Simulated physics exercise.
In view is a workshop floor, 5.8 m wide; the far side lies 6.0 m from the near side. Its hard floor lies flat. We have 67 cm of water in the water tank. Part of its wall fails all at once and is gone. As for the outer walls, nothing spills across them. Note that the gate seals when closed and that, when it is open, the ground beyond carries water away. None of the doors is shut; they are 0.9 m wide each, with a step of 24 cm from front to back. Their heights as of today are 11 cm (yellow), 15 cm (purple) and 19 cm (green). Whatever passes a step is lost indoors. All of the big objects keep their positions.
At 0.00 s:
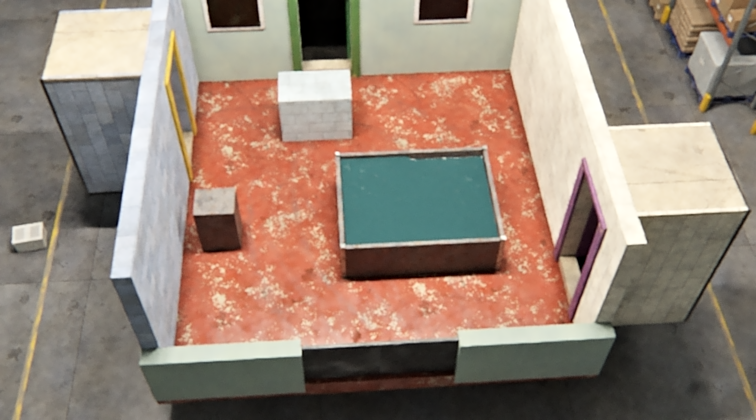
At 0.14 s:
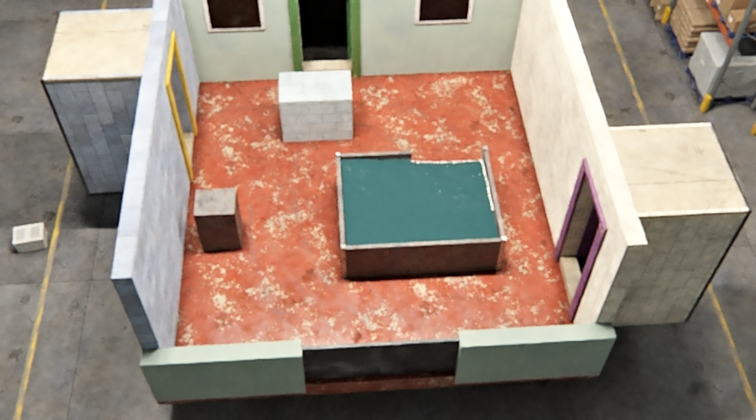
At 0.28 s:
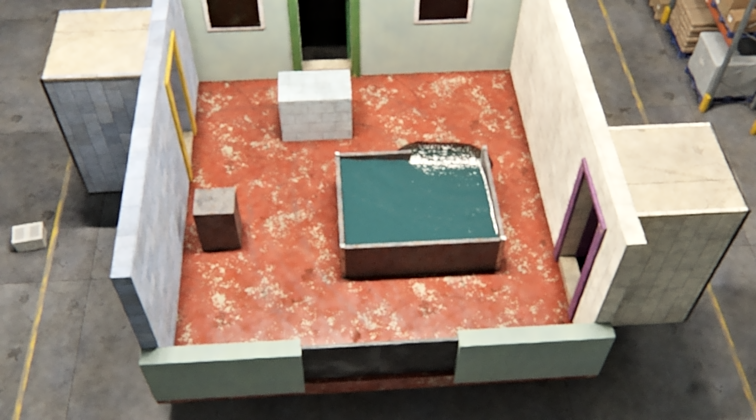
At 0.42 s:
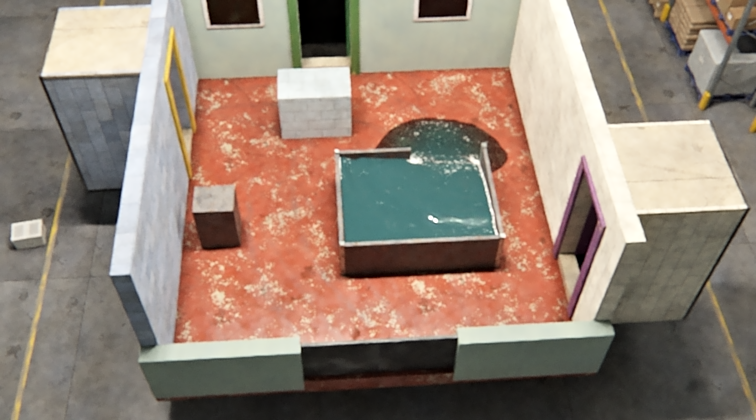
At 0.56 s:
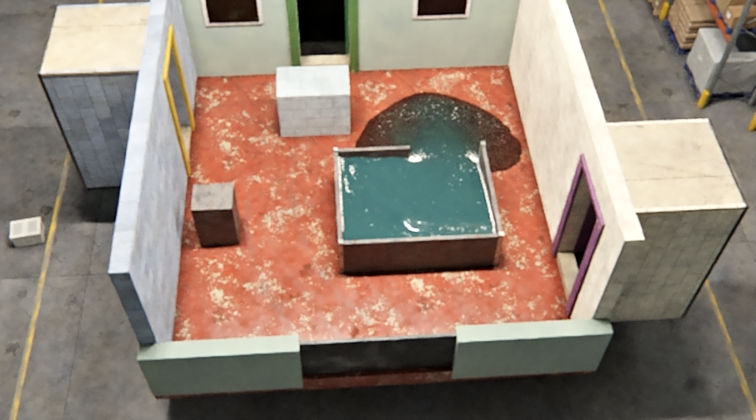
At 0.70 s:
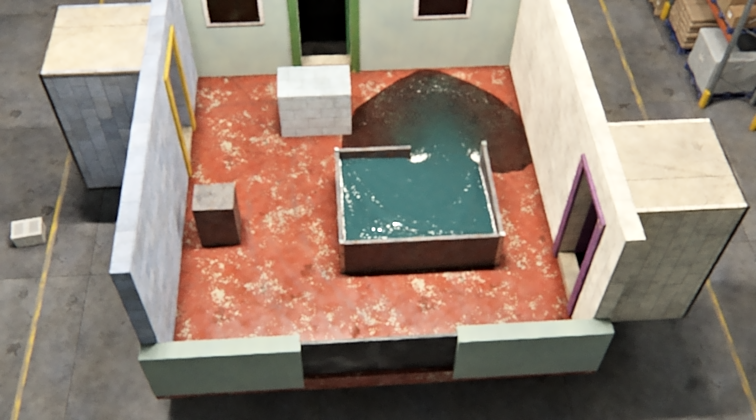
A water tank's far wall breaks open and water spreads across the red floor behind it.
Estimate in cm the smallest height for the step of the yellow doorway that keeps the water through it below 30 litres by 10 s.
I would say 7.5 cm.
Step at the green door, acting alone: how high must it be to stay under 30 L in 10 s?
Green: Roughly 12.0 cm.
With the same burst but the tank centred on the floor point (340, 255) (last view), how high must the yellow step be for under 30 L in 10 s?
Then roughly 9.5 cm.
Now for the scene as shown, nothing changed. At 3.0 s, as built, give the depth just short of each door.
Door by door in cm - yellow 3, purple 0, green 15.
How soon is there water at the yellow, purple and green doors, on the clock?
Times: Yellow = 3.0 s, purple = 4.0 s, green = 1.3 s.
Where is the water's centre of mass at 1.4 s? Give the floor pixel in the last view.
Centre estimate: (424, 180) px, approximately.
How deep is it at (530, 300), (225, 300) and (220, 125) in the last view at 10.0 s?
In order: Around 8, 8 and 9 cm.
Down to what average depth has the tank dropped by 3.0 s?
About 29 centimetres.
After 1.4 s water covers 25 % of the floor, deepest (53 cm) near (509, 67); it has not reached the yellow door.
After 3.0 s water covers 35 % of the floor, deepest (30 cm) near (460, 117); it has not reached the yellow door.
After 10.0 s water covers 100 % of the floor, deepest (14 cm) near (189, 184); 9 cm at the yellow door, 5 litres in over its 11 cm step.
At the yellow door as built, the water arrived by 3.1 s and peaked near 13 cm at 5.6 s.
Run again over the same 10 s with other heights there, 43 litres in over 6.5 cm, 19 litres over 8.5 cm. The limit of 30 litres is kept from about 7.5 cm up.
